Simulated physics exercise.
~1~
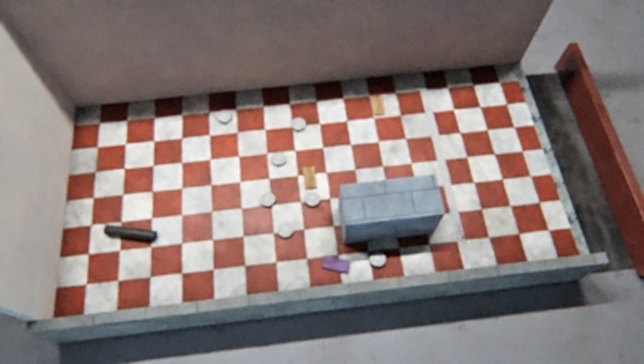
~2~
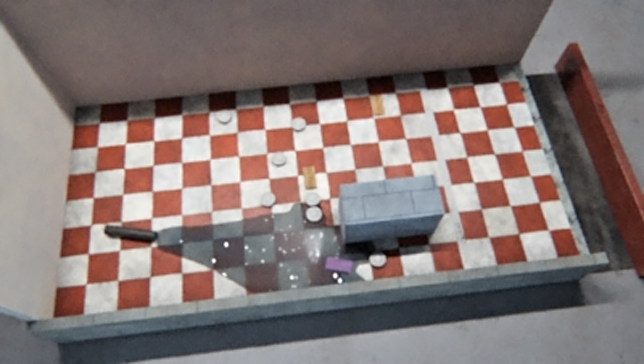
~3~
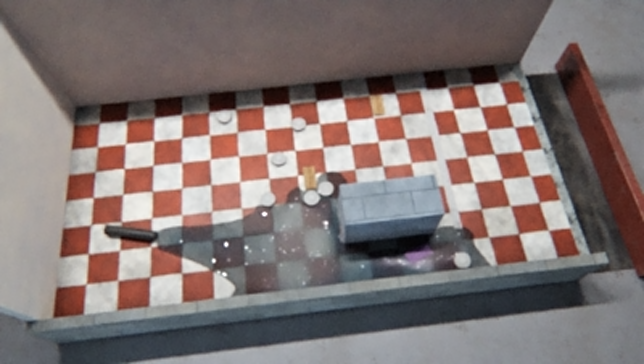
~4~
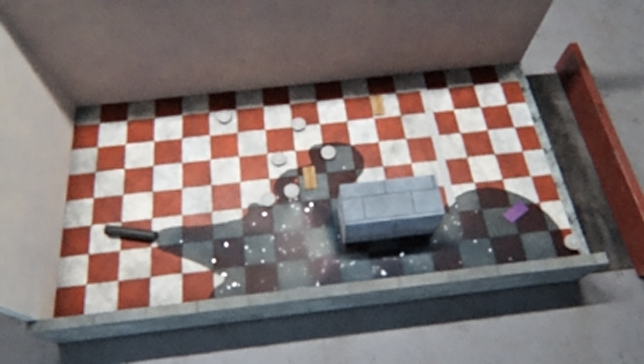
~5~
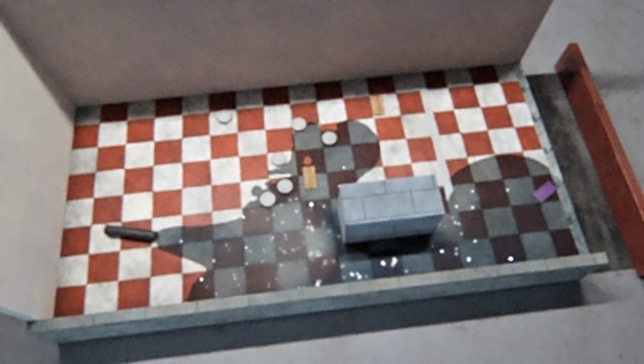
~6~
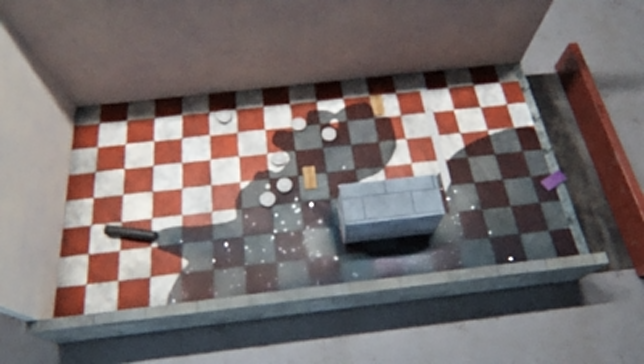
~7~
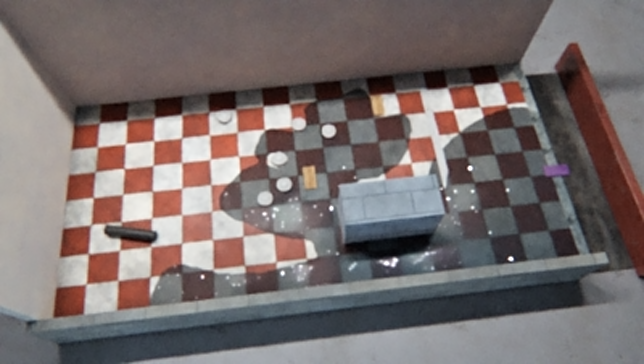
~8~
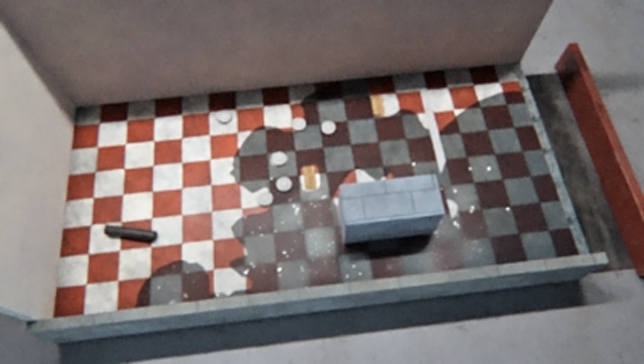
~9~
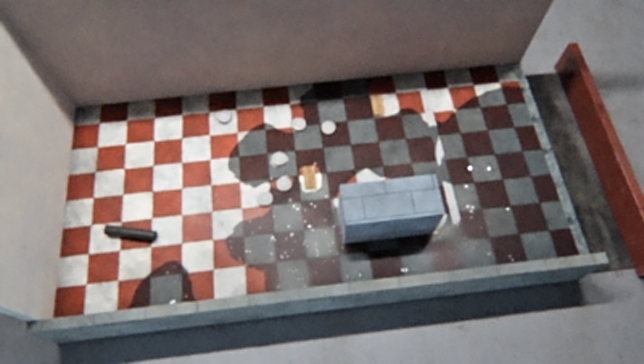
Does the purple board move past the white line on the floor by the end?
Yes, the water carries the purple board past the white line, and it goes on out at the right edge of the floor.
